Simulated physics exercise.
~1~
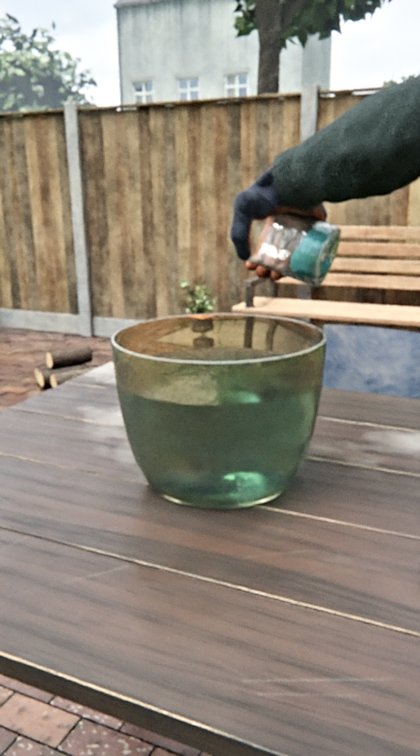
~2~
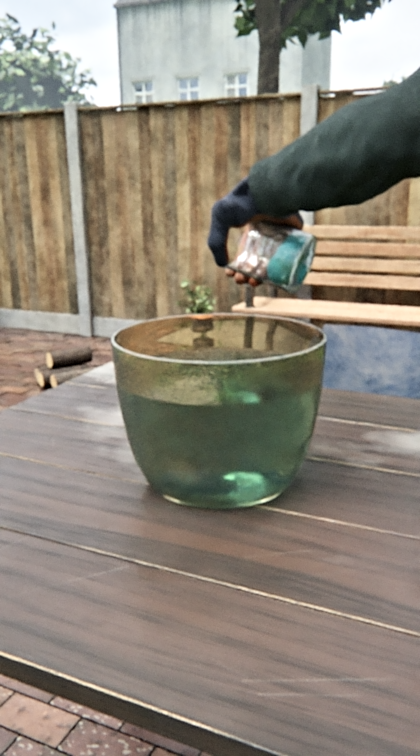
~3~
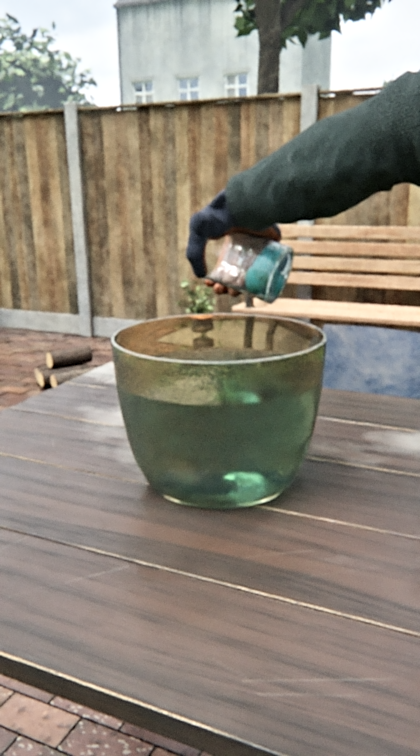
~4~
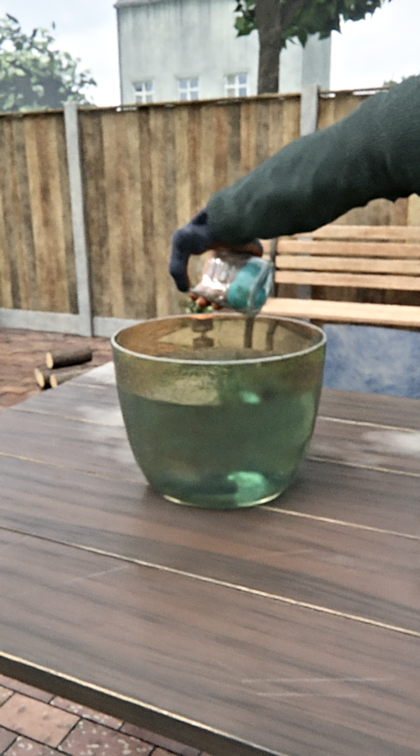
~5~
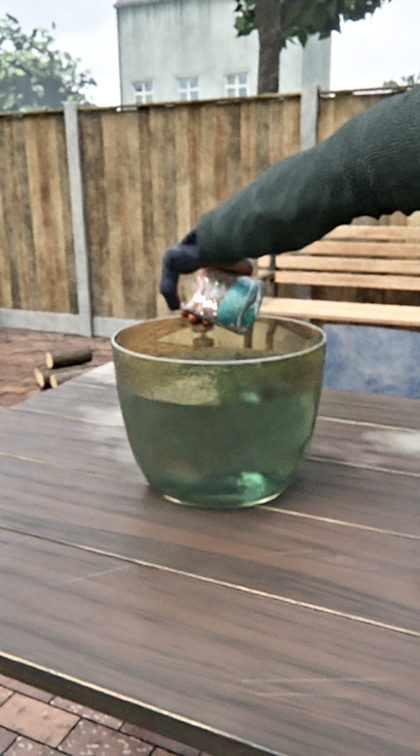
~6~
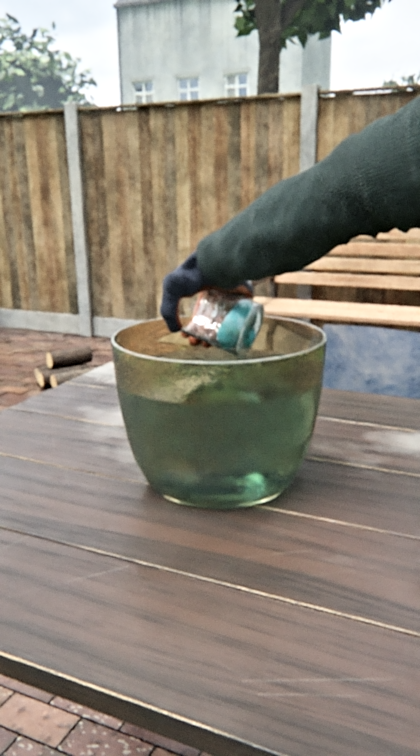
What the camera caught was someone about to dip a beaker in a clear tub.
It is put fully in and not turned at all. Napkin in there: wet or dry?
It becomes sodden.
Next, the beaker enters the water.
After that, water pours in as the air escapes.
Finally, the beaker is under, flooded, and the napkin is wet.
